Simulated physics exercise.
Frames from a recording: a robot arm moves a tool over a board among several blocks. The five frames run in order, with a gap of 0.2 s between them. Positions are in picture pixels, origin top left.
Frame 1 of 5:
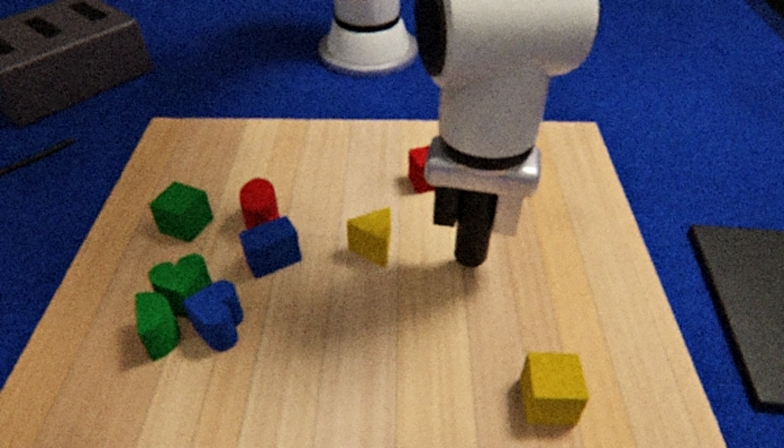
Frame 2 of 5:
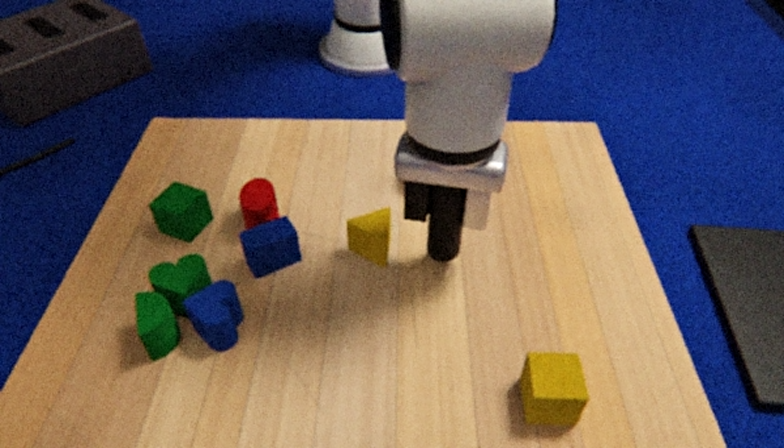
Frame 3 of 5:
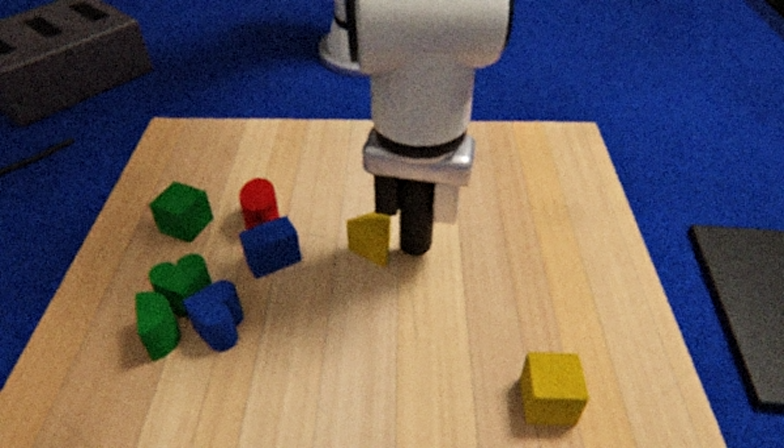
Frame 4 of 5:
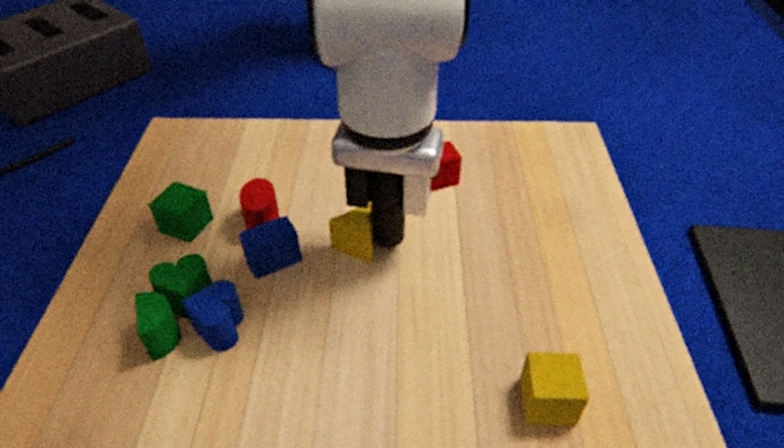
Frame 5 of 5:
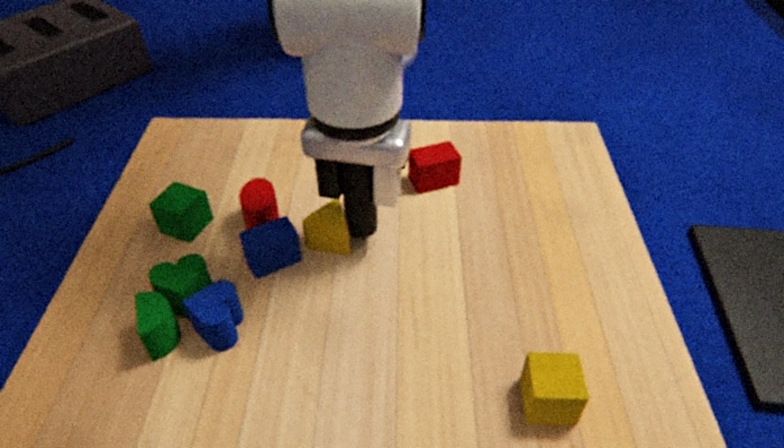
On a wooden board over blue cloth, a robot arm moves left to the yellow triangle and pushes it toward other blocks.
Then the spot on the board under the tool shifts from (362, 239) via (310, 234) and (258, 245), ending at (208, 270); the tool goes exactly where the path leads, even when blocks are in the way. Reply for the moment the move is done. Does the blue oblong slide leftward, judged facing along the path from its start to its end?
Yes, that is how it ends up.
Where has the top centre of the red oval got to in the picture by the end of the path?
In the picture, it is at (232, 189).
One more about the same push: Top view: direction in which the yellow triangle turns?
Answer: Clockwise.
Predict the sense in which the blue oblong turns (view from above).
From the top, the block rotates counterclockwise.
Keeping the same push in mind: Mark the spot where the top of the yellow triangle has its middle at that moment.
Located at (182, 225).
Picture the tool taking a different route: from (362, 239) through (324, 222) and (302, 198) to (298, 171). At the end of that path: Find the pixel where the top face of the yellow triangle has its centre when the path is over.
At (291, 206).
What follows on the original path. One third of the way, tool (307, 224); red oval (252, 192), turned 15° clockwise; blue oblong (250, 236), turned 45° anticlockwise; yellow triangle (273, 209).
Two thirds of the way, tool (254, 234); red oval (233, 189), turned 70° clockwise; blue oblong (221, 247), turned 120° anticlockwise; yellow triangle (219, 214), turned 25° clockwise.
At the end, tool (204, 259); green heart-shaped block (145, 298); red oval (232, 189), turned 75° clockwise; blue oblong (188, 267), turned 140° anticlockwise; yellow triangle (182, 225), turned 60° clockwise.
